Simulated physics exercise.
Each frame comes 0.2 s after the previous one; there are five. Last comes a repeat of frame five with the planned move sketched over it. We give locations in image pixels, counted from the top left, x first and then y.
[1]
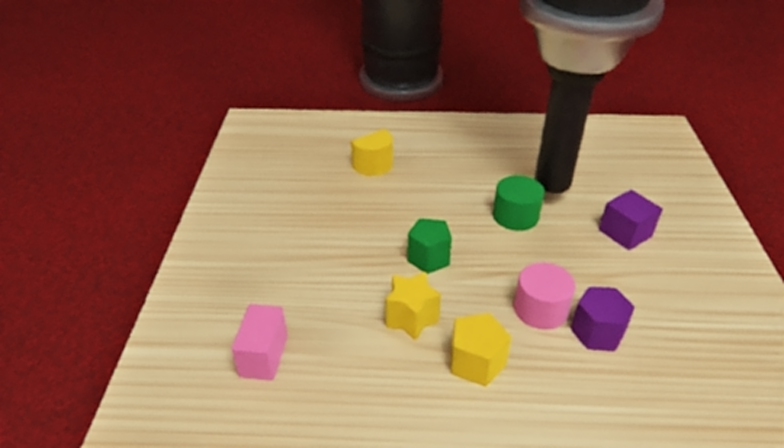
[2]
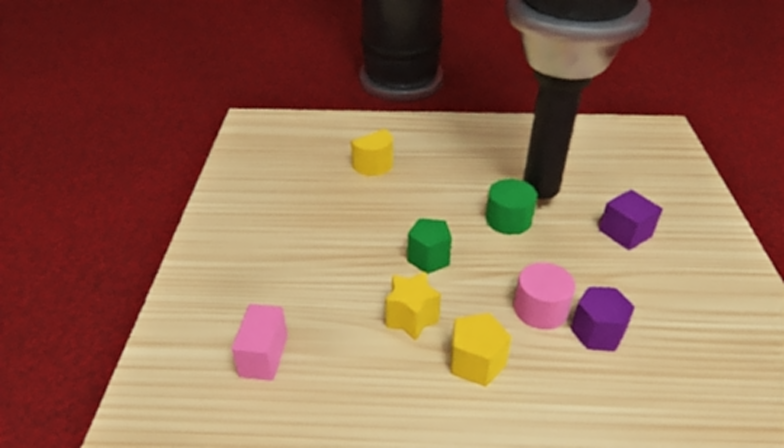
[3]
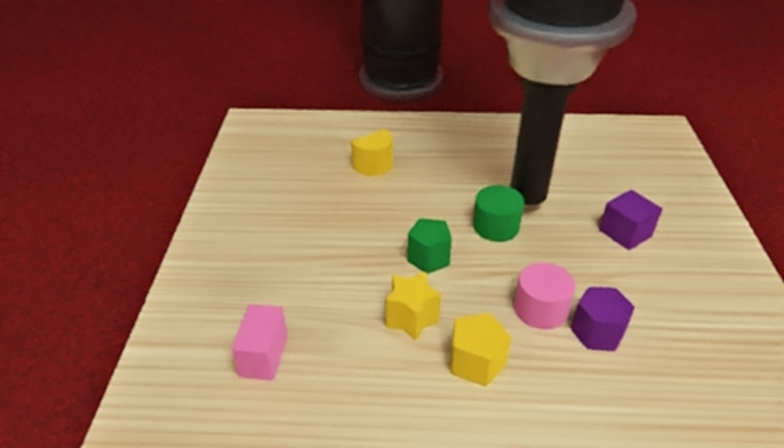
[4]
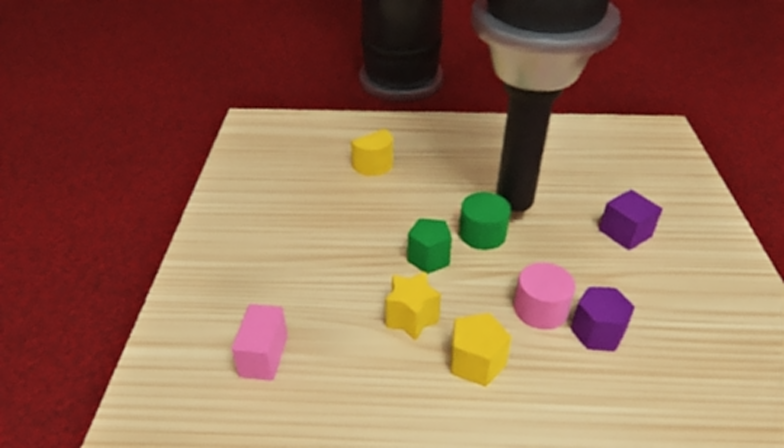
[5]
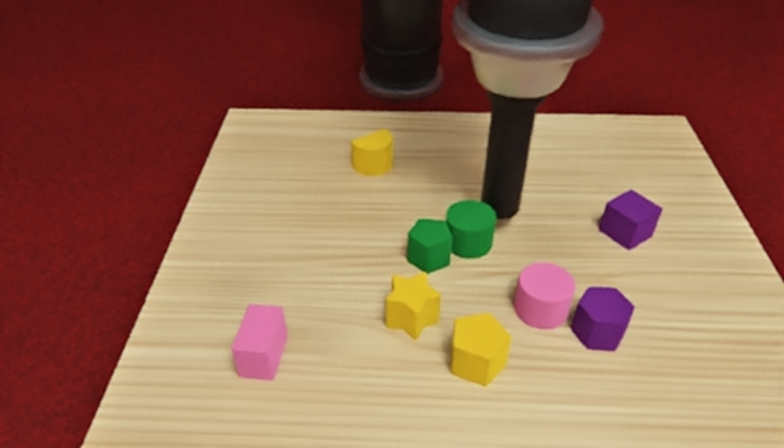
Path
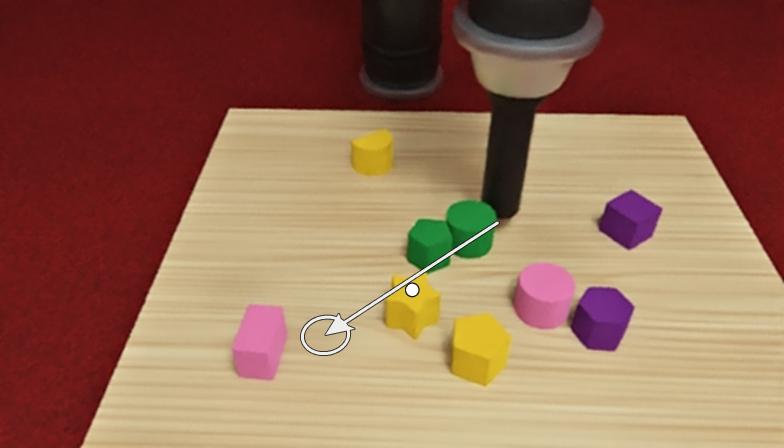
Black bar pushing a green circle left and slightly toward the viewer, up beside a green pentagonal block on a wooden board.
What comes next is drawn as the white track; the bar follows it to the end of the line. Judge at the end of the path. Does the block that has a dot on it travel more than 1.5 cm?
I expect not.
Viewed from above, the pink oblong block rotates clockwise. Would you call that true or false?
False
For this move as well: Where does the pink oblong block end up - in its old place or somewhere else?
That block gets shifted.
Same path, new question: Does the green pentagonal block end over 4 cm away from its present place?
I believe so.
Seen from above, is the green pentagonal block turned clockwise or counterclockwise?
Spins clockwise.
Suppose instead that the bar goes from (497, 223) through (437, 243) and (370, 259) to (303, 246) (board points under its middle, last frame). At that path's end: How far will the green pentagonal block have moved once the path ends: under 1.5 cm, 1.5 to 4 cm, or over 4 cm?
Long: Over 4 cm.
The line goes straight from (497, 223) to (326, 335); the dot is on the yellow star.
The first path, step by step. One third of the way, bar (448, 240); green pentagonal block (366, 258); green circle (410, 245).
Two thirds of the way, bar (390, 277); yellow star (410, 293), turned 20° anticlockwise; green pentagonal block (293, 276), turned 15° clockwise; green circle (342, 277).
At the end, bar (324, 319); pink oblong block (237, 332), turned 45° anticlockwise; yellow star (404, 297), turned 50° anticlockwise; green pentagonal block (245, 272), turned 50° clockwise; green circle (271, 300).
